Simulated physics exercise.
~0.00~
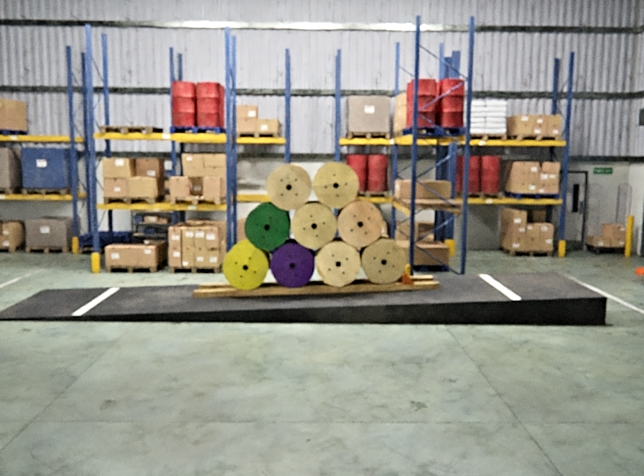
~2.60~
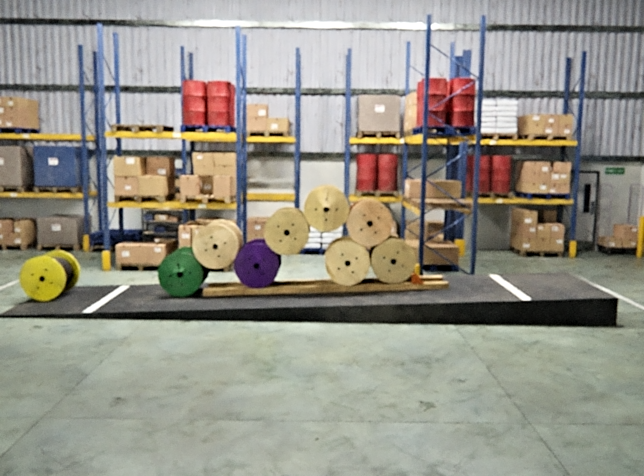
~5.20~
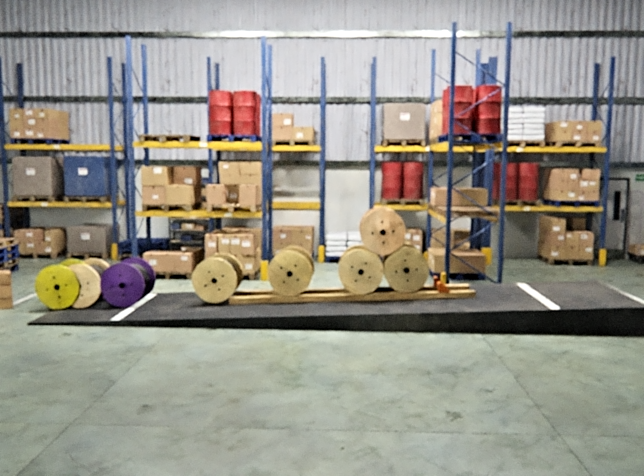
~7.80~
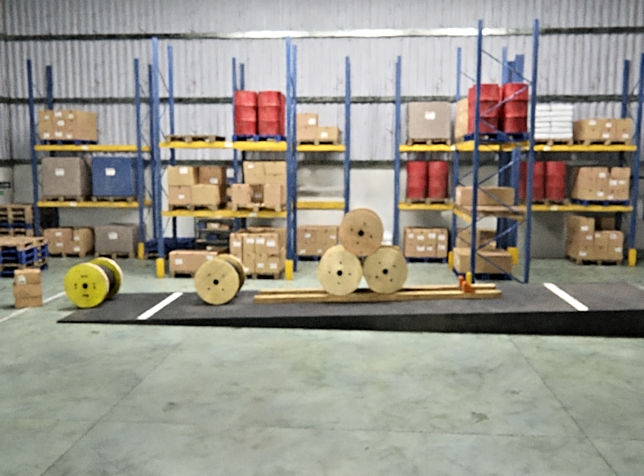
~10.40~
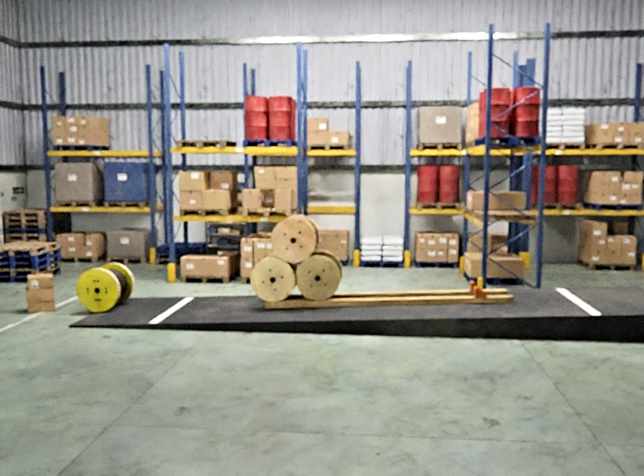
Pyramid of cable reels collapsing on a warehouse ramp, yellow, green and purple rolling left, leaving three plain reels stacked on timbers.
